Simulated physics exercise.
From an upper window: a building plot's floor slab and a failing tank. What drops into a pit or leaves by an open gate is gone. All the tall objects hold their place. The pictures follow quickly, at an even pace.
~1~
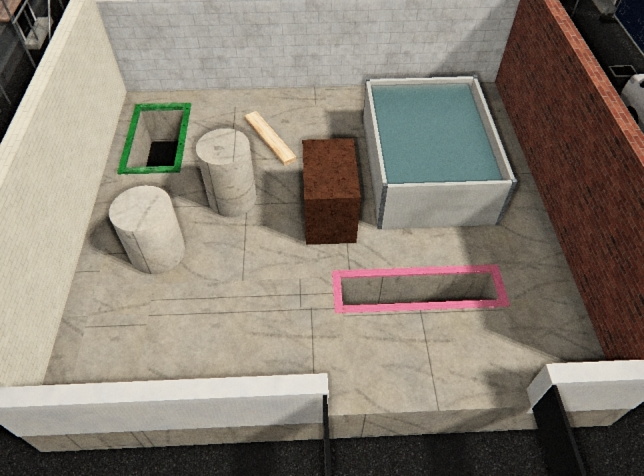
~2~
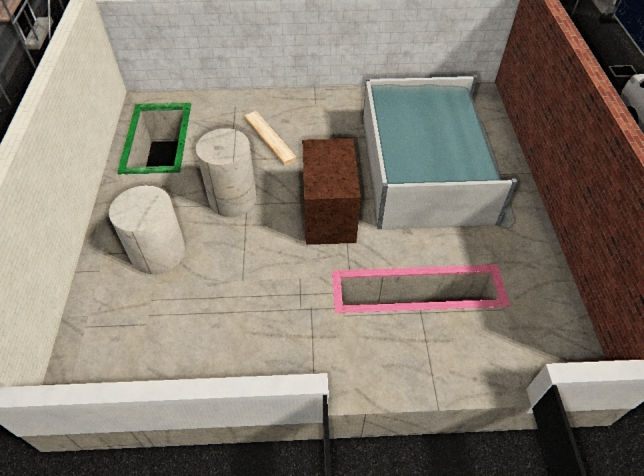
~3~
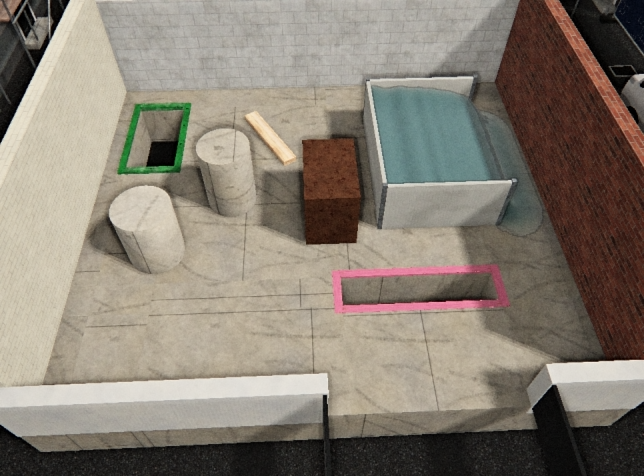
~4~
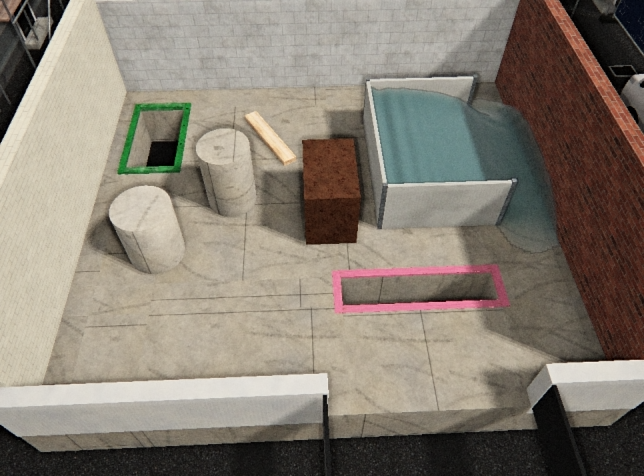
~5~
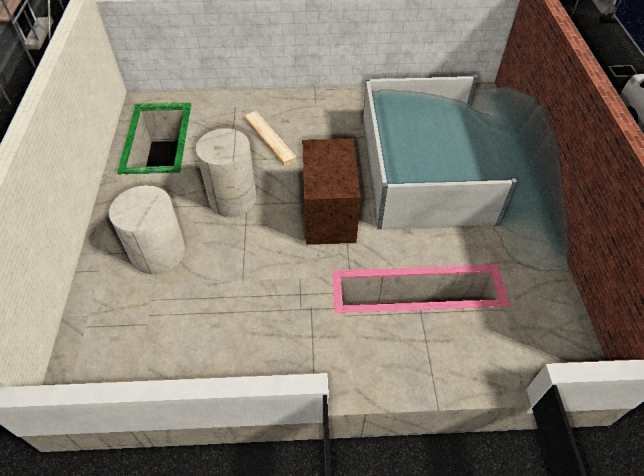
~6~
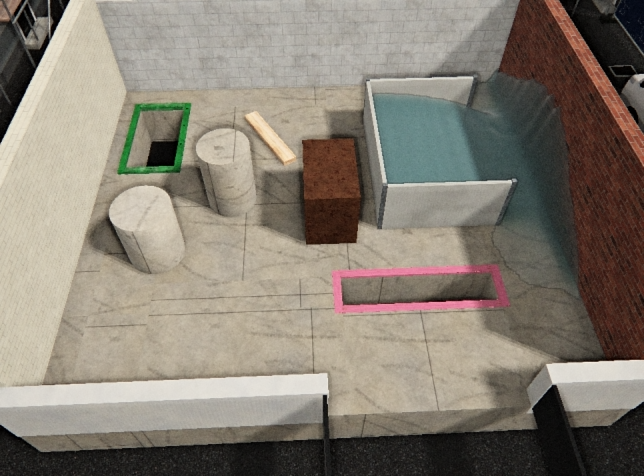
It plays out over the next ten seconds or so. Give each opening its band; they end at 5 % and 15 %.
One by one: The gate takes more than 15 %; the pink pit takes from 5 to 15 %; the green pit takes from 5 to 15 %.
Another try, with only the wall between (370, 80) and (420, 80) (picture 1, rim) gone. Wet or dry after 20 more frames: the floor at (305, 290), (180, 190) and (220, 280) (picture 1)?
In that order: Clear, flooded, not flooded.
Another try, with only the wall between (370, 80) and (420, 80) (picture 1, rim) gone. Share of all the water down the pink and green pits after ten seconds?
Parts in a hundred: Pink 6, green 20.
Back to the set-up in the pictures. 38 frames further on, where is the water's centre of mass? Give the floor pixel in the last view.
I would point to (388, 181).
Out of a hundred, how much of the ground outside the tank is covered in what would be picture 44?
Roughly 80 per cent.
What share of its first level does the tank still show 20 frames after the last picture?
Near 34 in a hundred.
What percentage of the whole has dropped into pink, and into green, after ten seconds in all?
Near 8 and 12 in a hundred.
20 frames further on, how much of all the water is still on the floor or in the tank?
Near 88 in a hundred.
A moment on, water covers 20 % of the floor; the gate 0 %, the pink pit 0 %, the green pit 0 %.
Next, water covers 30 % of the floor; the gate 2 %, the pink pit 1 %, the green pit 0 %.
Then, water covers 55 % of the floor; the gate 7 %, the pink pit 3 %, the green pit 2 %.
Later, water covers 80 % of the floor; the gate 12 %, the pink pit 6 %, the green pit 7 %.
In the end, water covers 90 % of the floor; the gate 17 %, the pink pit 9 %, the green pit 12 %.
